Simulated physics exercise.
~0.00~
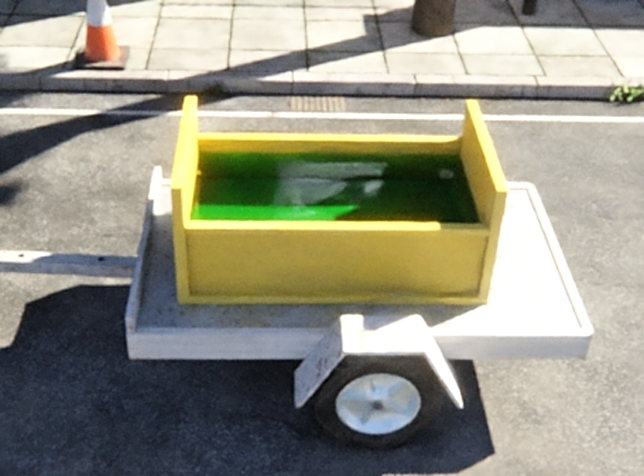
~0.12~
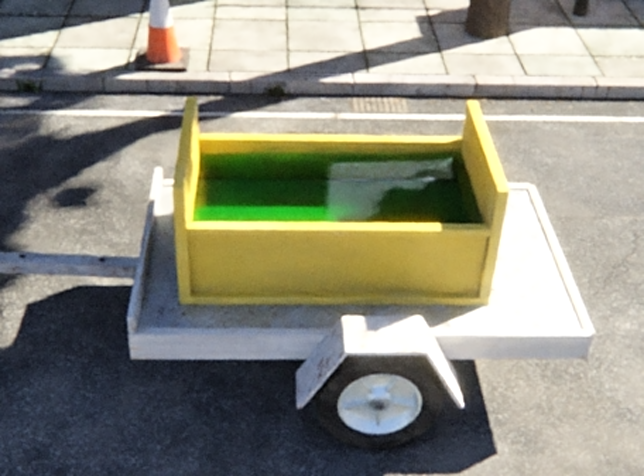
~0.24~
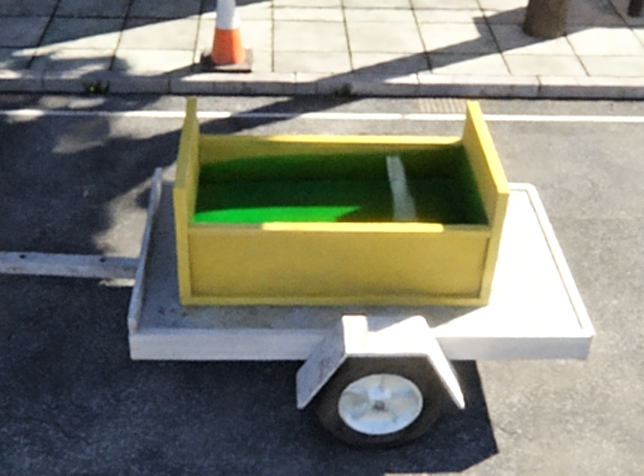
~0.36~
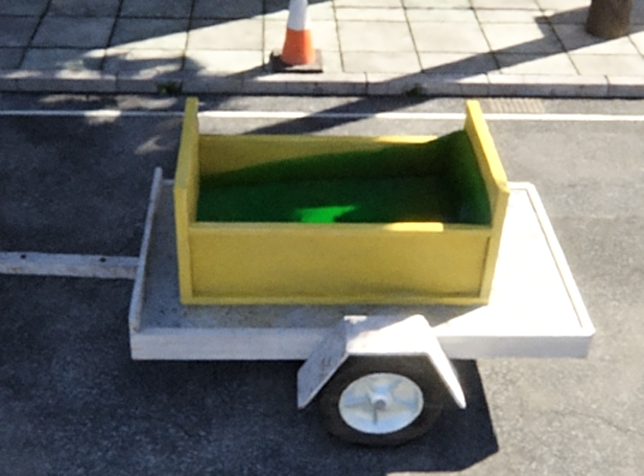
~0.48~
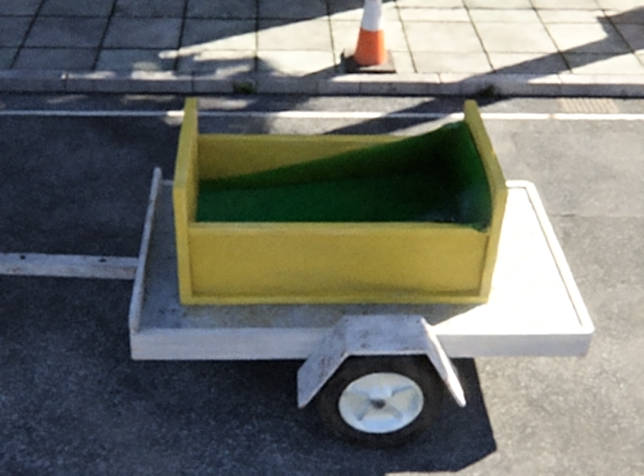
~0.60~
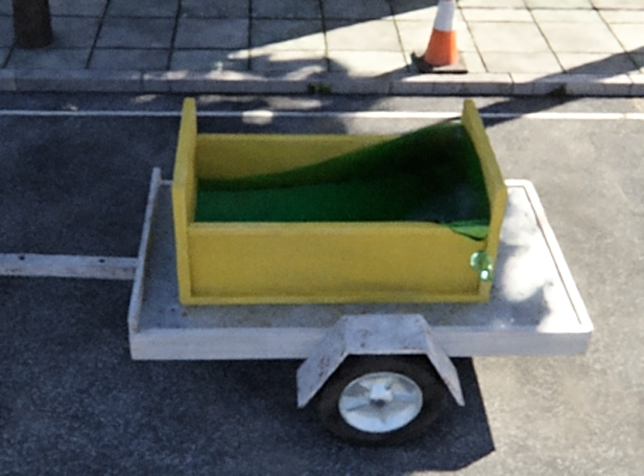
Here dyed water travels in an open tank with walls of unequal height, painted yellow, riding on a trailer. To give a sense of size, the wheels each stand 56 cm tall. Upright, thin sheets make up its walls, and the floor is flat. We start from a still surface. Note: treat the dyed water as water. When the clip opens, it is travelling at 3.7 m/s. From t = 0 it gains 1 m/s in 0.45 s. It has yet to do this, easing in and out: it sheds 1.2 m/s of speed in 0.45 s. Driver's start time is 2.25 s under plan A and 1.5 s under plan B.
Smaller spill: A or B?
B.
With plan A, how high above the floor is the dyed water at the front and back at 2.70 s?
Front 52 cm, back 10 cm.
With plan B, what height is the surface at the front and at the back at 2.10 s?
Measured: Front = 44 cm, back = 12 cm.
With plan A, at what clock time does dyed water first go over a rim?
The first spill happens at roughly 0.7 s.
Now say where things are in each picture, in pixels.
The dyed water reaches (212, 157) at the front end; it reaches (448, 160) at the back end; no slope yet; the front is on the left, levels are read along the far wall; a wheel hub at (379, 411), in the first frame.
The dyed water reaches (213, 158) at the front end; it reaches (449, 160) at the back end; no slope yet, in the second frame.
The dyed water reaches (214, 169) at the front end; it reaches (451, 150) at the back end; it is heaped 6° towards the back, in the third frame.
The dyed water reaches (214, 180) at the front end; it reaches (453, 135) at the back end; it is heaped 13° towards the back, in the fourth frame.
The dyed water reaches (214, 185) at the front end; it reaches (453, 125) at the back end; it is heaped 17° towards the back, in the fifth frame.
The dyed water reaches (213, 185) at the front end; it reaches (452, 119) at the back end; it is heaped 20° towards the back and 3° towards the near side; a wheel hub at (381, 409), in the sixth frame.
For plan A, At 2.70 s it stands 10 cm high behind and 51 cm in front; 7 per cent has gone over the far side and the near side.
For plan A, At 5.68 s 21 per cent has gone over the far side and the near side, 62 of 291 litres.
For plan B, At 2.10 s it stands 13 cm high behind and 44 cm in front; 6 per cent has gone over the far side and the near side.
For plan B, At 4.93 s 9 per cent has gone over the near side and the far side, 25 of 291 litres.
